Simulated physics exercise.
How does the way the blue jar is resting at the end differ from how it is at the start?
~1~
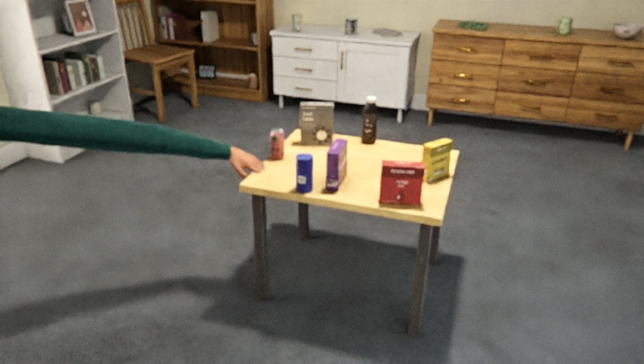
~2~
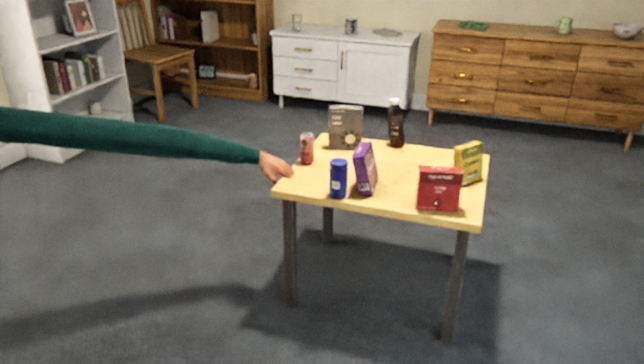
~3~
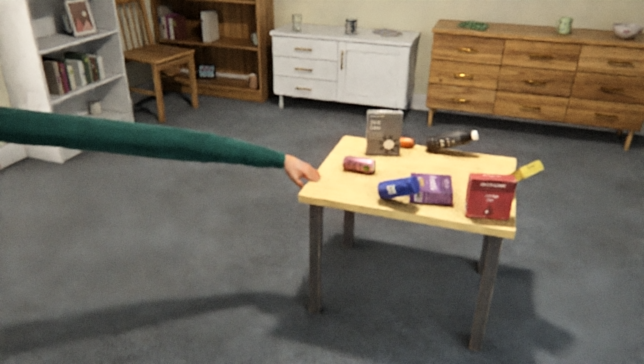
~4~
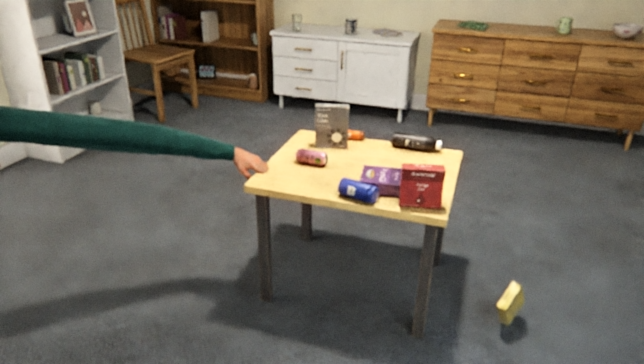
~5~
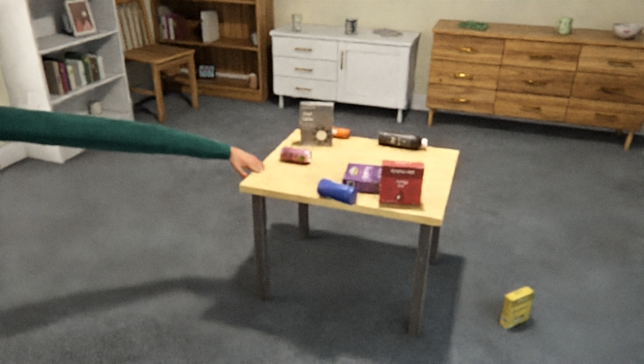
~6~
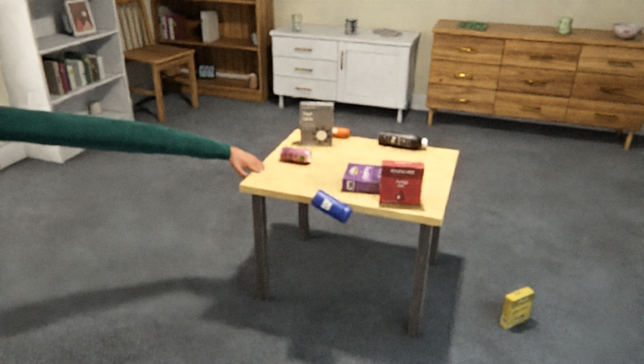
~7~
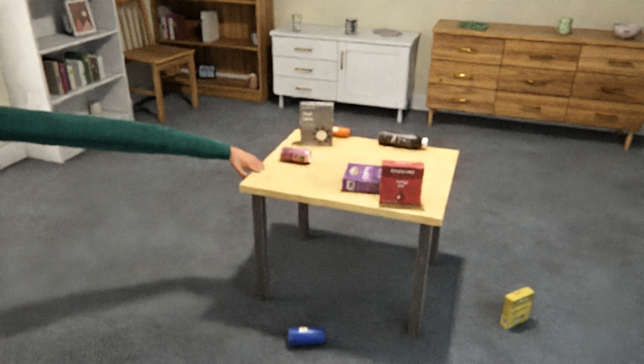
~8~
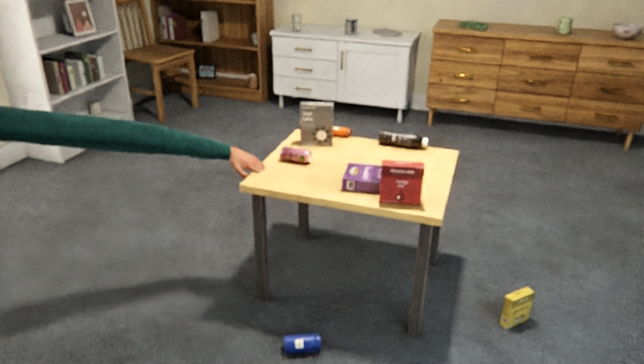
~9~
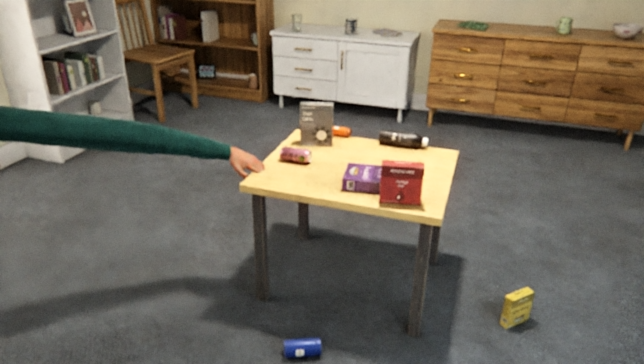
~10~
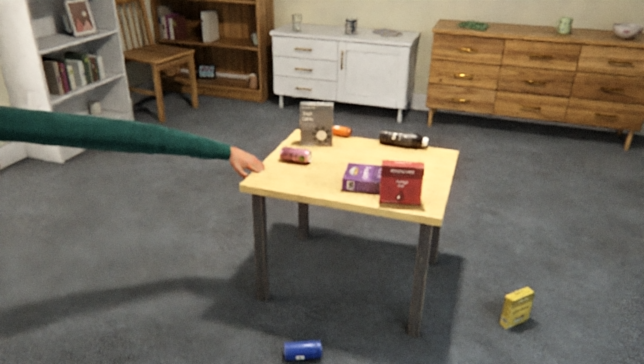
At the start the blue jar stands upright on the table, but at the end it lies on its side on the floor.
